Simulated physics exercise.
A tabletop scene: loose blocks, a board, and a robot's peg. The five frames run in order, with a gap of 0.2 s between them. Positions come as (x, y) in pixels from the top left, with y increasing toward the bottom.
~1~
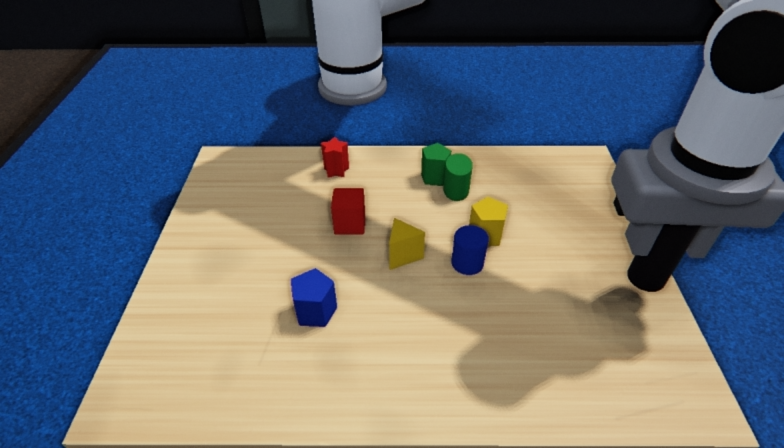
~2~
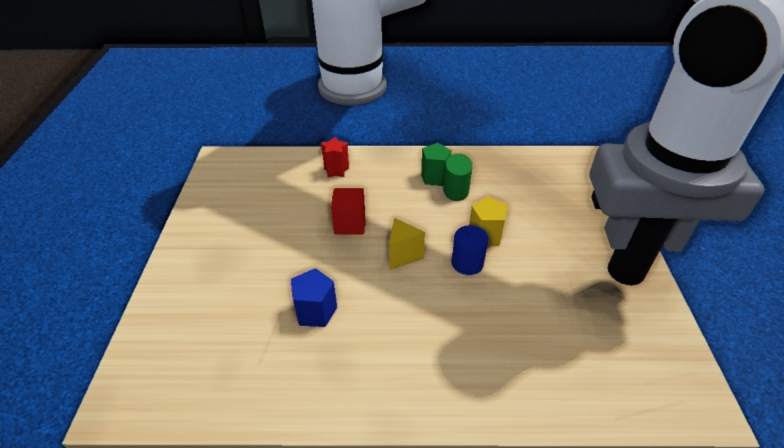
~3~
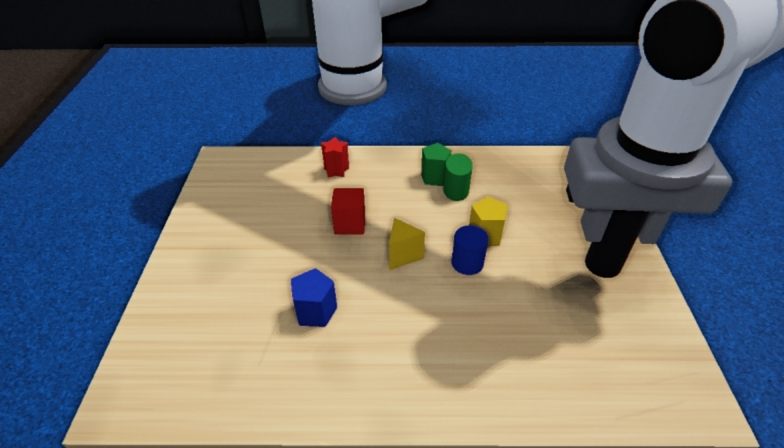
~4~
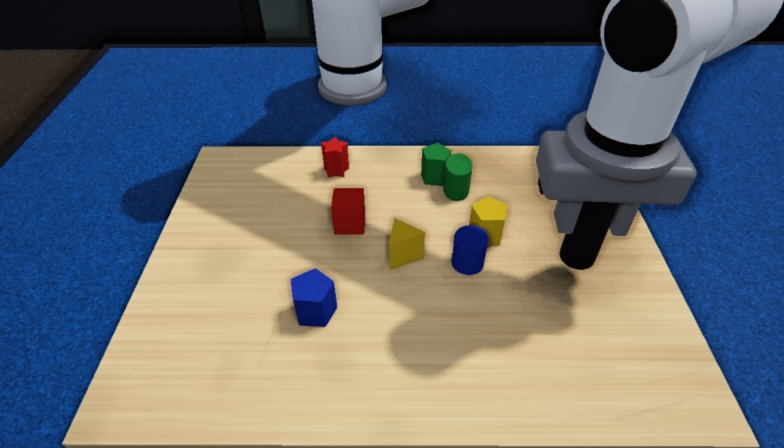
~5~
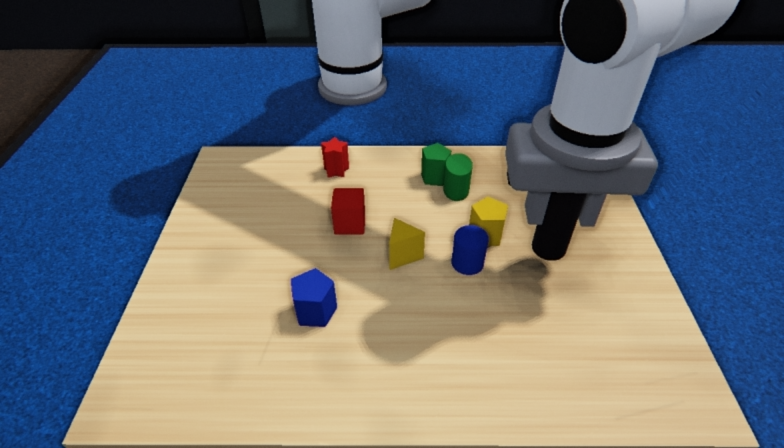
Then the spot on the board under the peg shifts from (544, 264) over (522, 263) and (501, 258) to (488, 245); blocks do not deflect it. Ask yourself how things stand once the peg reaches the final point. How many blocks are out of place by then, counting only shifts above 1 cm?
My answer is one.
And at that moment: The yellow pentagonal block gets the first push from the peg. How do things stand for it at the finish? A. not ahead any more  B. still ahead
Letter B.
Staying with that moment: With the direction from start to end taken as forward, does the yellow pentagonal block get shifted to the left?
Answer: No.
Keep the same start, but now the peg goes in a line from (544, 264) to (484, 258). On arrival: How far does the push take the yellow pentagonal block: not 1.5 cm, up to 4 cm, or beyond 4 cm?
The displacement of the yellow pentagonal block is below 1.5 cm.
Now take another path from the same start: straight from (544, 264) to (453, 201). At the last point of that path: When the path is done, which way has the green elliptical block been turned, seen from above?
If we look at it from overhead, the green elliptical block pivots clockwise.
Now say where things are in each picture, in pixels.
In the first frame, lower end of the peg at (645, 279), tops of blocks, blue circular block at (472, 236), yellow pentagonal block at (491, 209).
In the second frame, peg at (625, 273), blocks as before.
In the third frame, peg at (602, 266), blocks as before.
In the fourth frame, peg at (576, 258), blocks as before.
In the fifth frame, peg at (548, 250), blue circular block at (472, 236), yellow pentagonal block at (491, 209).
On the path given first. Halfway along, peg at (515, 247); nothing pushed yet.
At the end, peg at (491, 231); blue circular block not moved; yellow pentagonal block at (482, 197).
